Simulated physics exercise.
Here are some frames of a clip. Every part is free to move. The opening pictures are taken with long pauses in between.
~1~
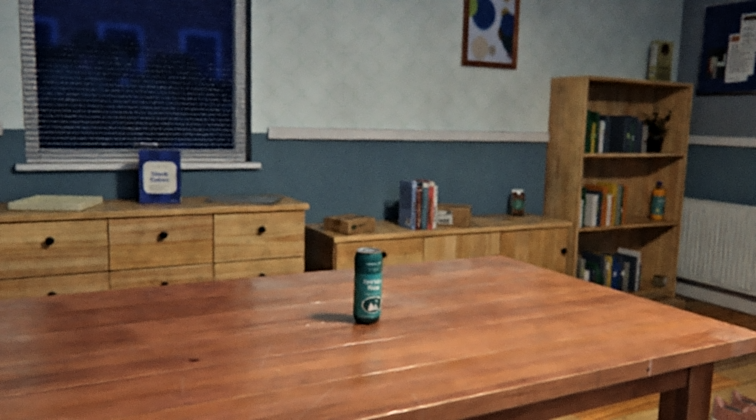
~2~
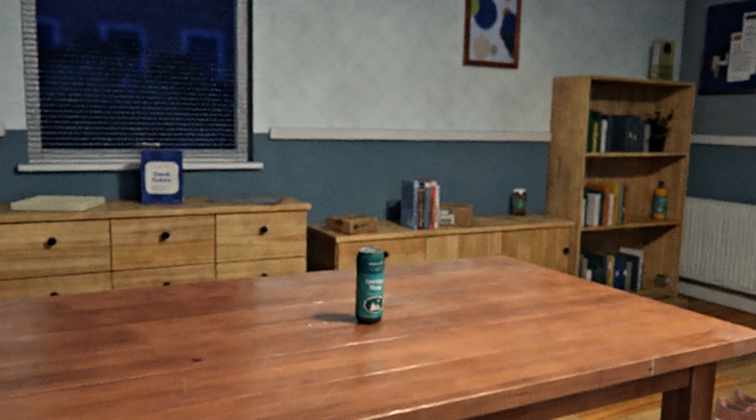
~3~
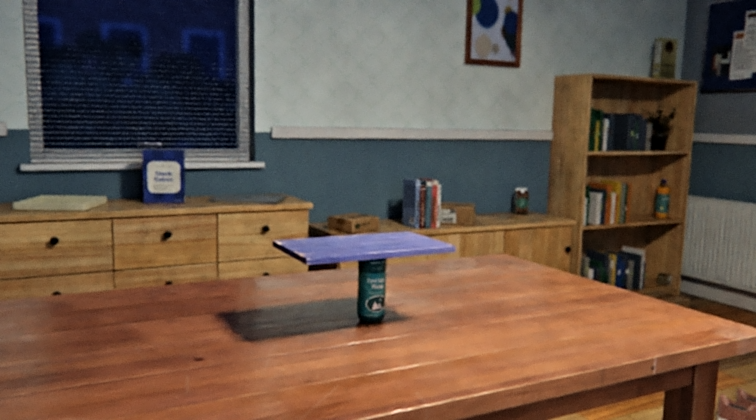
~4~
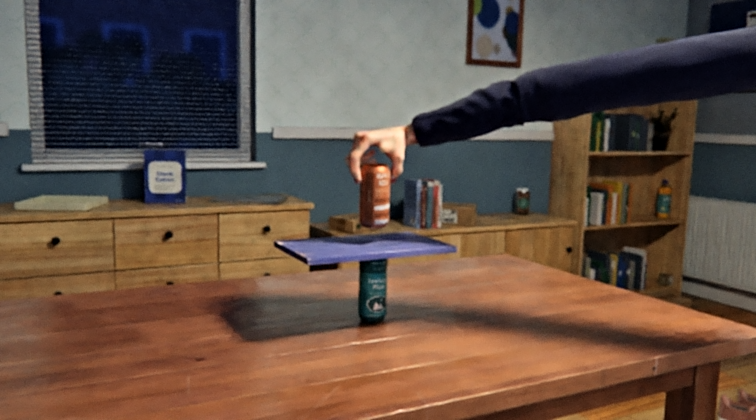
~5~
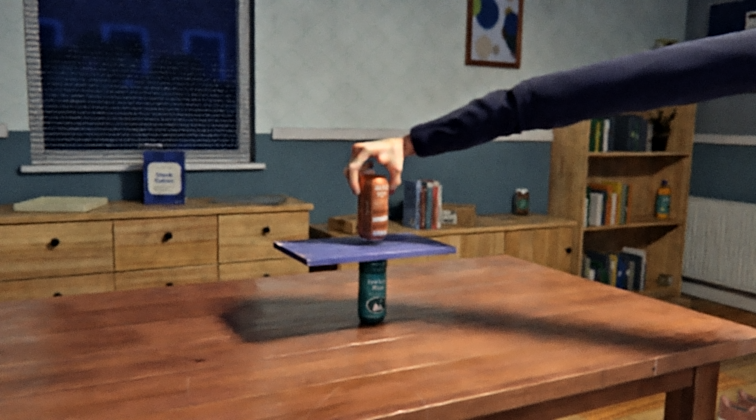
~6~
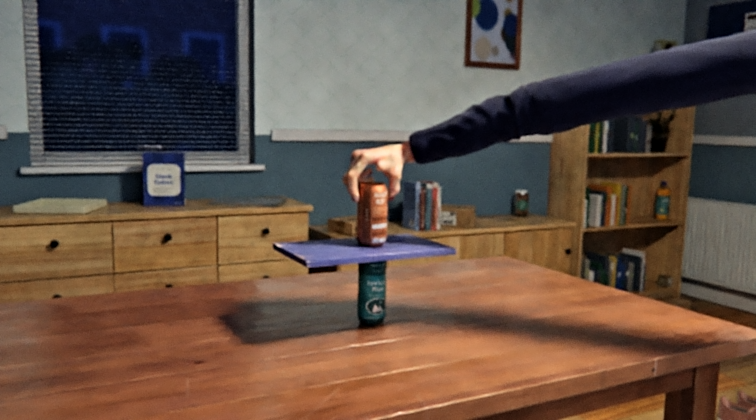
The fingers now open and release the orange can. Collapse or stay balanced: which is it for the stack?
The result: No fall.
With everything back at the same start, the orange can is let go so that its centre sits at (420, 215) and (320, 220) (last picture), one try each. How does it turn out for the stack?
Well, the first time it stays put, and the second time it goes over.
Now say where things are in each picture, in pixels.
The last thing is not in view yet; turquoise can (368, 286), in the first picture.
The last thing is not in view yet; turquoise can (370, 286), in the second picture.
The last thing is not in view yet; turquoise can (372, 285), in the third picture.
Still above its spot; orange can (375, 196); turquoise can (373, 285), in the fourth picture.
Still above its spot; orange can (373, 207); turquoise can (372, 286), in the fifth picture.
Set down, still held; orange can (372, 214); turquoise can (372, 287), in the sixth picture.
Then, 0.20 s on from there, no change.
Then, 0.50 s on from there, orange can resting near (372, 214).
In the end, all 3 unmoved. At the end, from the last picture's camera, orange can near (372, 214). The stack keeps its balance.
